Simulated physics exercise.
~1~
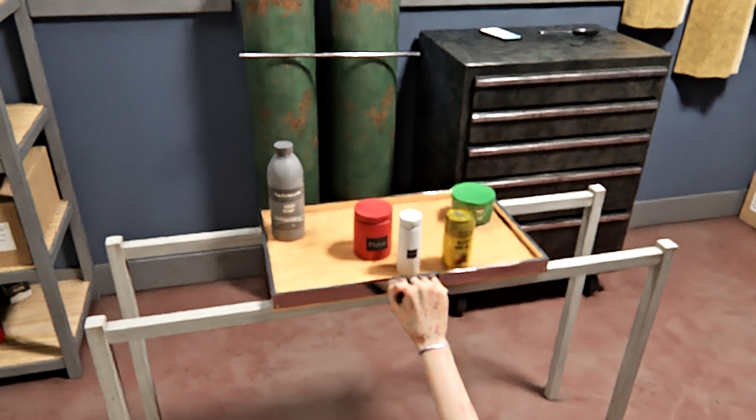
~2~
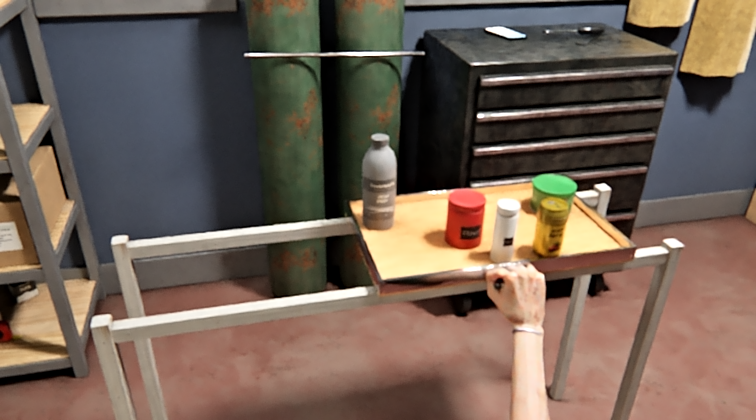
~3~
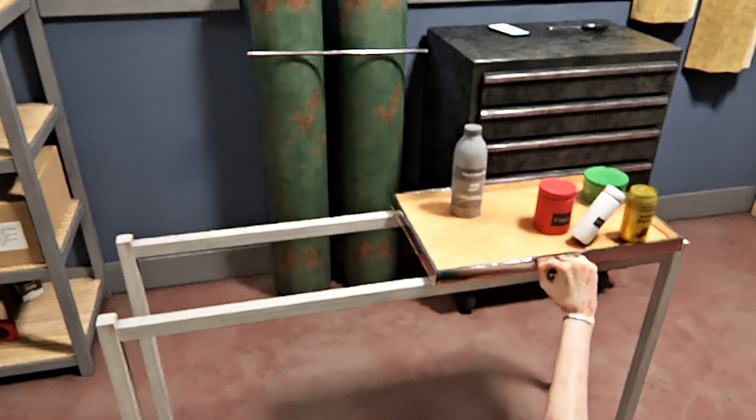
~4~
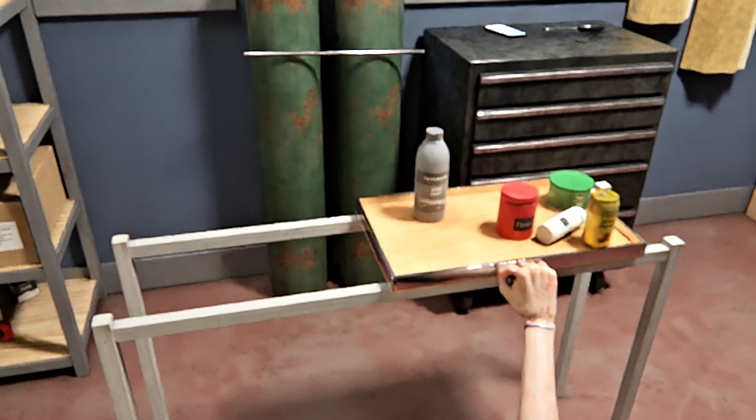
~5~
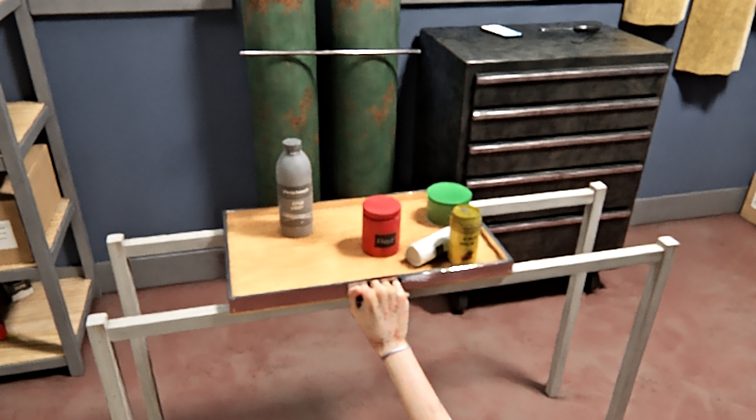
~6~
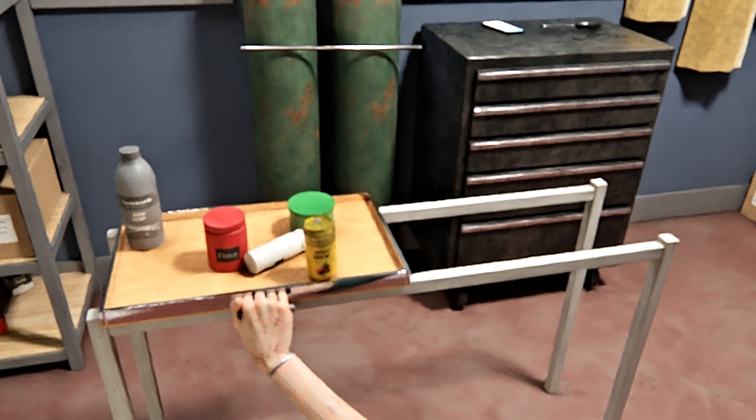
A hand slid a wooden tray holding a bottle, a red jar, a green tub, a yellow can and a white shaker to the right along a metal frame, tipping the shaker, then pushed it back left, ending with only the shaker lying down.
